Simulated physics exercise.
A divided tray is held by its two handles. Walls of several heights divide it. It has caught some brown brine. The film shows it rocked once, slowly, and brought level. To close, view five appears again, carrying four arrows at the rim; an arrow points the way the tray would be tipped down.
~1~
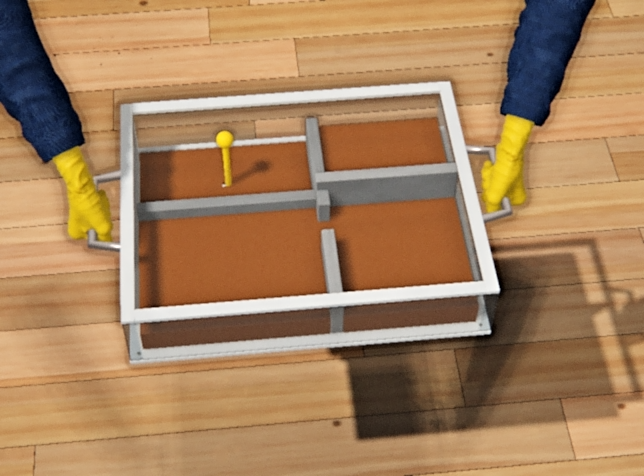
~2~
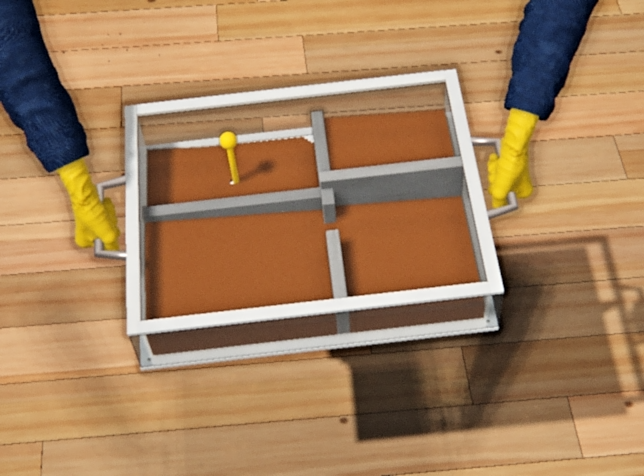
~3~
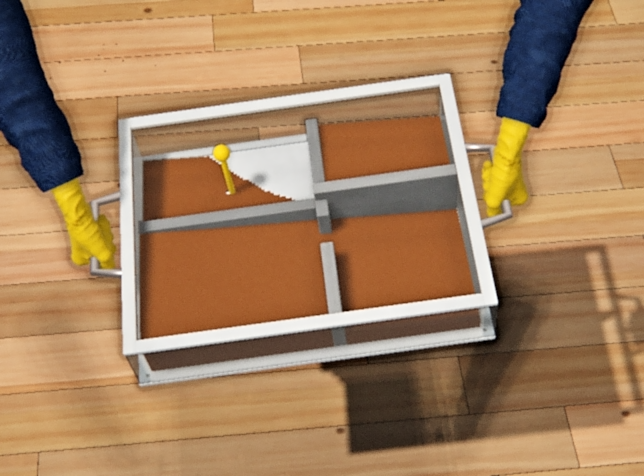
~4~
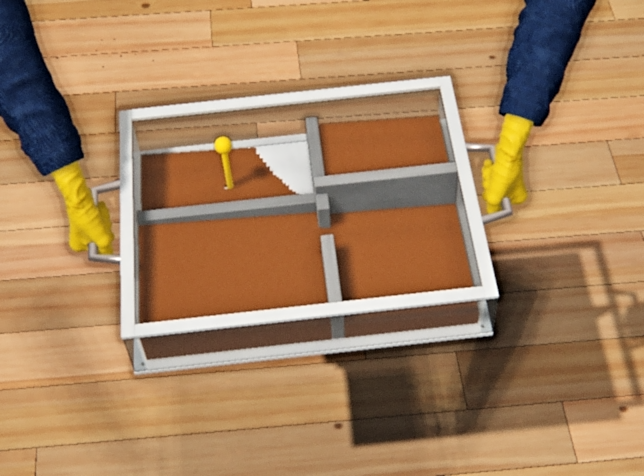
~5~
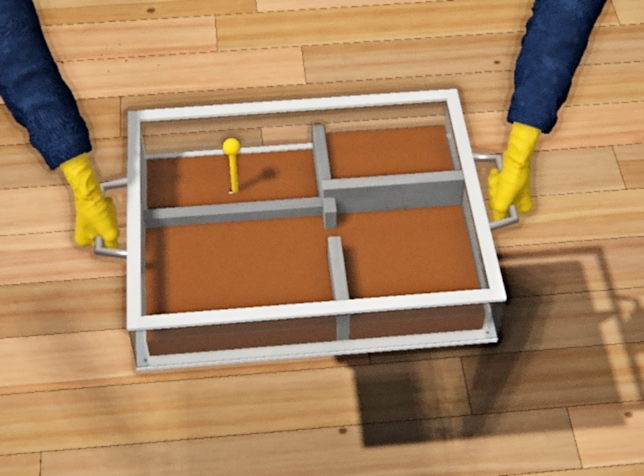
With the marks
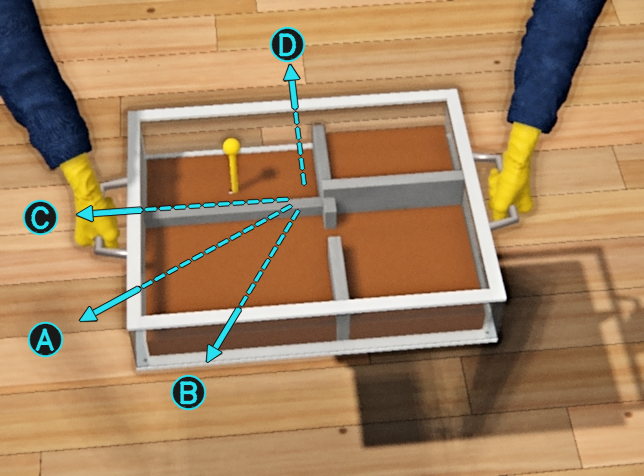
Two yellow-gloved hands tilted a divided tray of brown liquid slightly toward the front left, baring a pale patch of floor near the yellow peg, then leveled it, and the liquid covered the patch again.
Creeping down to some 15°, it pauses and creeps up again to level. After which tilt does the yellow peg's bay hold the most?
Direction C does it best.
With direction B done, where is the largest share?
It is the front left one.
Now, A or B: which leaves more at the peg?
That is direction A.
On the marked copy, A ends at (84, 318); B ends at (210, 356); C ends at (82, 214); D ends at (290, 70).
If A is chosen, about 18 % of the liquid ends in the peg's bay; almost none goes over the rim.
If B is chosen, about 8 % of the liquid ends in the peg's bay; nothing spills.
If C is chosen, about 33 % of the liquid ends in the peg's bay; nothing spills.
If D is chosen, about 15 % of the liquid ends in the peg's bay; nothing spills.
